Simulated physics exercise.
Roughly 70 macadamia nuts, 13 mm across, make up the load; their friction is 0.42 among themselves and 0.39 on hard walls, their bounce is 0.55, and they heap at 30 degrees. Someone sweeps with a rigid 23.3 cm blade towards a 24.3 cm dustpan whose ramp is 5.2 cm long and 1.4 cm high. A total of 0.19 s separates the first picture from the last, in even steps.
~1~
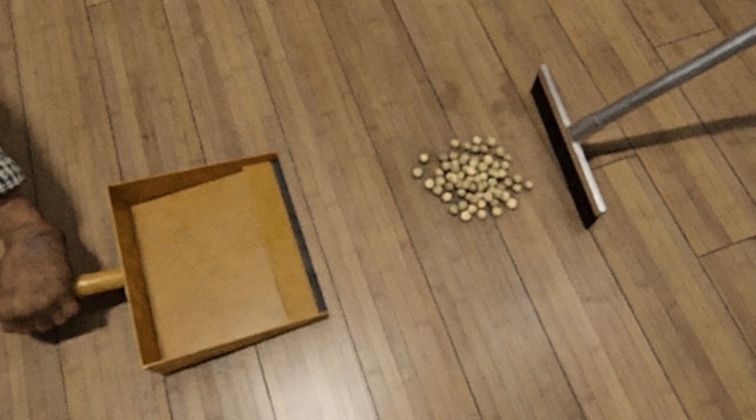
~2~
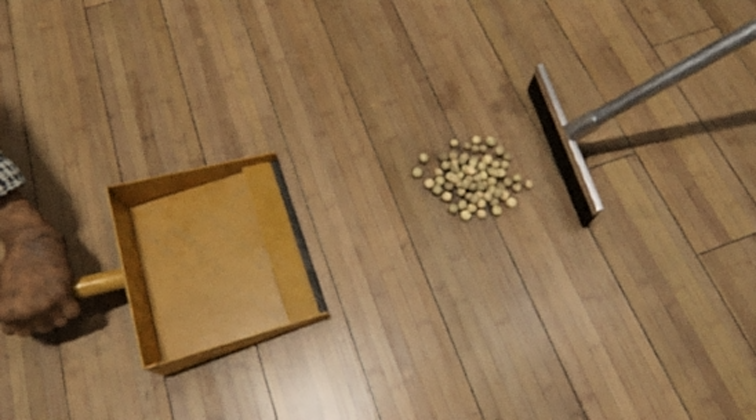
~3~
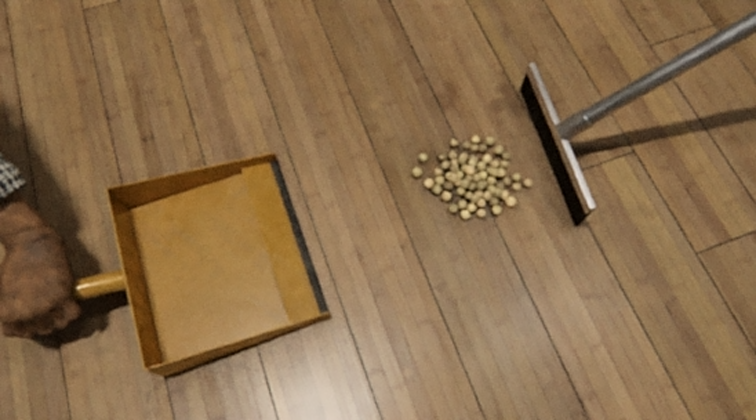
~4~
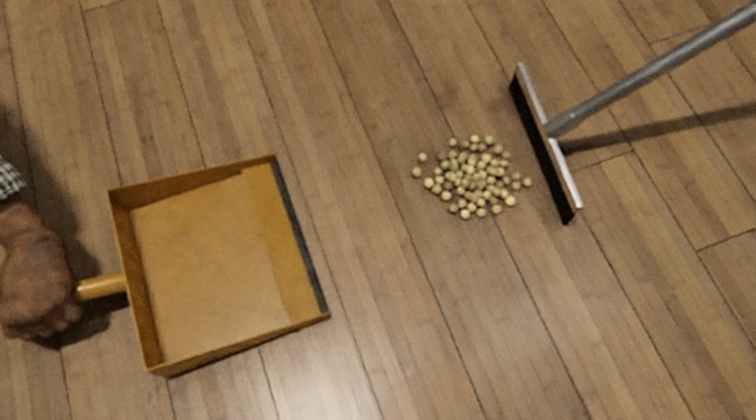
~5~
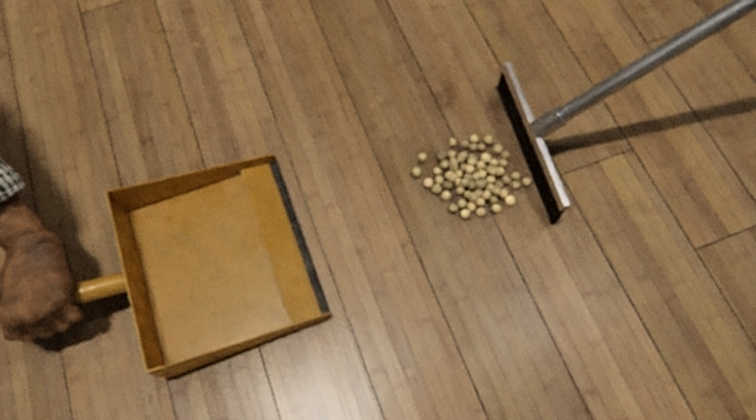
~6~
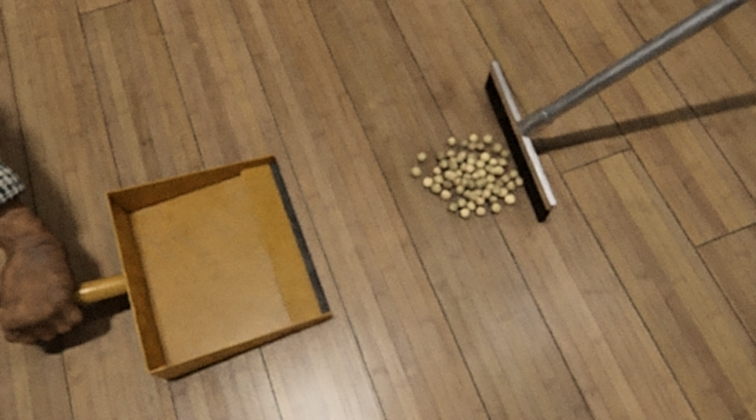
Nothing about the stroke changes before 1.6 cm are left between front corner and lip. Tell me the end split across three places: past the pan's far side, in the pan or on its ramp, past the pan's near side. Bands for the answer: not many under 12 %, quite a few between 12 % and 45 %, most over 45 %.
Past the pan's far side: Quite a few; in the pan or on its ramp: Quite a few; past the pan's near side: Not many.
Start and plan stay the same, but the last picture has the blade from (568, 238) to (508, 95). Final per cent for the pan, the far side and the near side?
Split: Pan = 5, far = 0, near = 15.
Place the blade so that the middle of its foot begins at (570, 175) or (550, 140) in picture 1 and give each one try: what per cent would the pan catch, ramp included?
About 30 and 20 per cent.
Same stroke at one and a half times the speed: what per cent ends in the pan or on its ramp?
In that case close to 25 per cent.
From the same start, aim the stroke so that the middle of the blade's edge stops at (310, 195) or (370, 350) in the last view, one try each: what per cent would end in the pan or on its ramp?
Around 25 per cent, and around 5 per cent.
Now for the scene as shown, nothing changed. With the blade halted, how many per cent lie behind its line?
My guess is close to 25 per cent.
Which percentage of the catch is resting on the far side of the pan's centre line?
Roughly 90 percent.
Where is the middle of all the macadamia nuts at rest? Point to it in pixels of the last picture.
In the last view, approximately (294, 207).
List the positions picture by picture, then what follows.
In the first picture, blade from (600, 212) to (542, 72), moved 0.0 cm, 0 of the pieces shifted so far; middle of the pieces at (478, 179); pan at (211, 264).
In the second picture, blade from (597, 211) to (538, 71), moved 0.3 cm, 0 of the pieces shifted so far; middle of the pieces at (477, 179).
In the third picture, blade from (589, 209) to (531, 70), moved 1.3 cm, 0 of the pieces shifted so far; middle of the pieces at (477, 178).
In the fourth picture, blade from (577, 208) to (519, 70), moved 2.8 cm, 0 of the pieces shifted so far; middle of the pieces at (477, 178).
In the fifth picture, blade from (564, 207) to (506, 69), moved 4.5 cm, 0 of the pieces shifted so far; middle of the pieces at (476, 177).
In the sixth picture, blade from (550, 206) to (493, 68), moved 6.2 cm, 2 of the pieces shifted so far; middle of the pieces at (476, 177); pan at (212, 268).
Then, 0.34 s after the last picture, middle of the blade 18 cm from the lip; 0 % over the lip, far side 0 %, near side 0 %.
Then, 0.57 s after the last picture, middle of the blade 9 cm from the lip; 0 % over the lip, far side 15 %, near side 5 %.
Then, 0.91 s after the last picture, middle of the blade 3 cm from the lip; 25 % over the lip, far side 25 %, near side 5 %.
In the end, far side 25 %, pan 25 %, near side 5 %, in front of the lip or behind the blade 50 %.
